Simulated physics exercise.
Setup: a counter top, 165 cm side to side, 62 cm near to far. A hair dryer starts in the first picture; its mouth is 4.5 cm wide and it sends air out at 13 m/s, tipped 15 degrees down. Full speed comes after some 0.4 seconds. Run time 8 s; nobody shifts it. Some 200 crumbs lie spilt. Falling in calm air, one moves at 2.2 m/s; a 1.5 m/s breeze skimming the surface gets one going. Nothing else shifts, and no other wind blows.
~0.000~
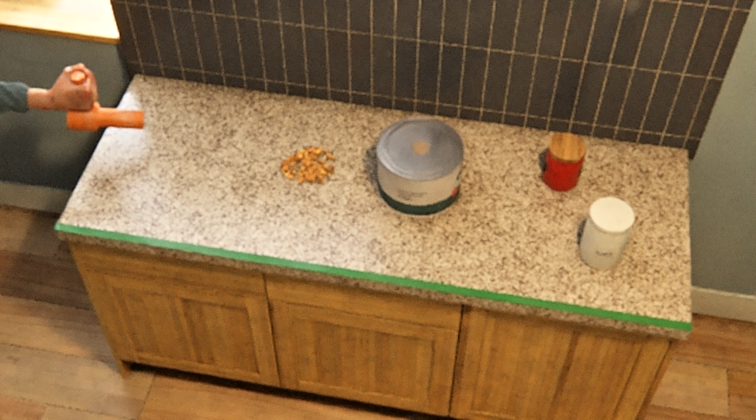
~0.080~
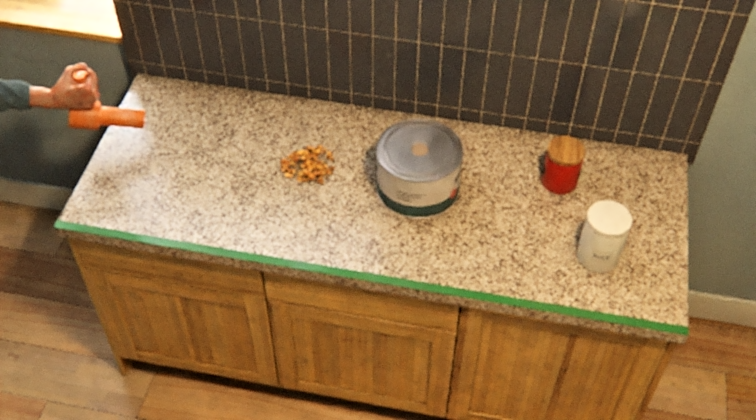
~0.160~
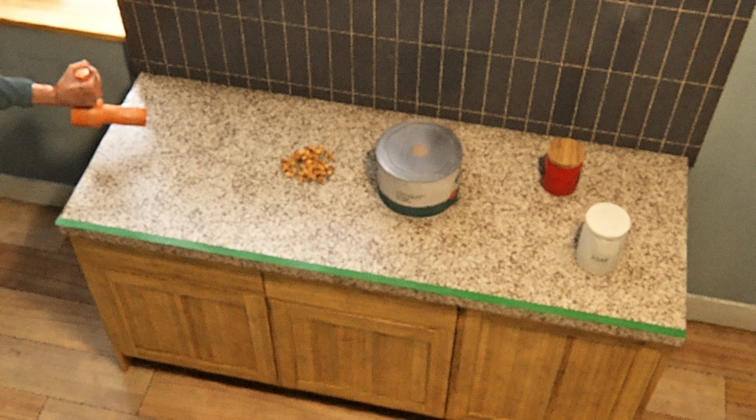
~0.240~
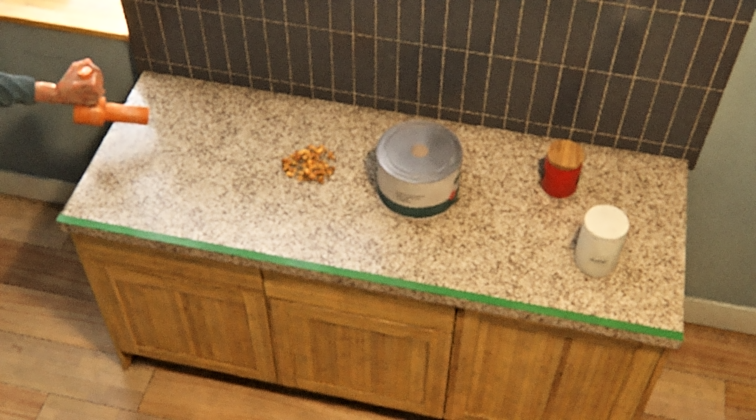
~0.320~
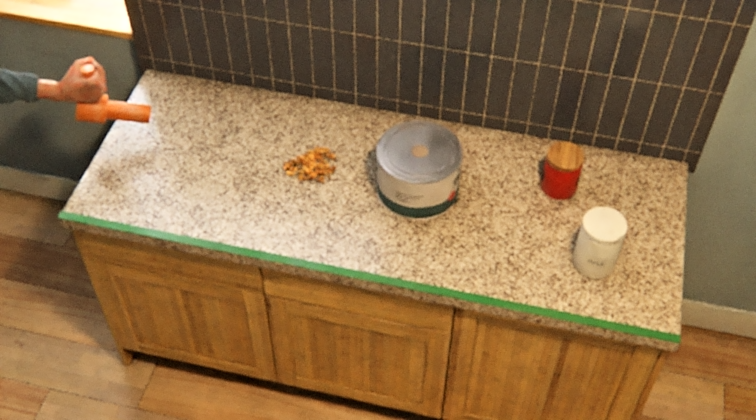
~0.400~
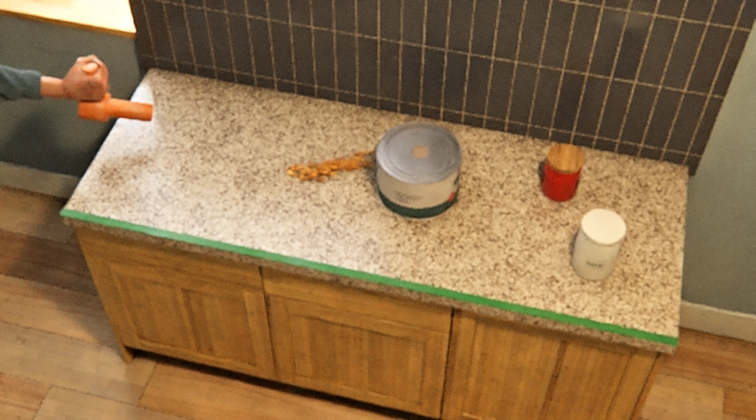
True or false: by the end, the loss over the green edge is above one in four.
False.
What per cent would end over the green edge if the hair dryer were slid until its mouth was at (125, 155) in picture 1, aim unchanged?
I'd expect close to 0 per cent.
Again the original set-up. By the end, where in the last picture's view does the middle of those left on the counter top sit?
Around (396, 219).
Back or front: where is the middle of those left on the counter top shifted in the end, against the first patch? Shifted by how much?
It moves toward the near end, close to 15 cm.
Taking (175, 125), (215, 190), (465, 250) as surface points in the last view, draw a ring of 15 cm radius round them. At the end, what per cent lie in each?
First spot near 0 %, second near 0 %, third near 25 %.
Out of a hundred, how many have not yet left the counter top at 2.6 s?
Roughly 80 %.
After 1.6 s, 65 % are on the move or not yet settled, 0 % are over the green edge; the middle of those still in play is near (375, 190).
After 2.6 s, 59 % are on the move or not yet settled, 0 % are over the green edge; the middle of those still in play is near (380, 207).
After 4.4 s, 50 % are on the move or not yet settled, 0 % are over the green edge; the middle of those still in play is near (388, 214).
After 8.0 s, at the end, 0 % are over the green edge; the middle of those still in play is near (396, 219).
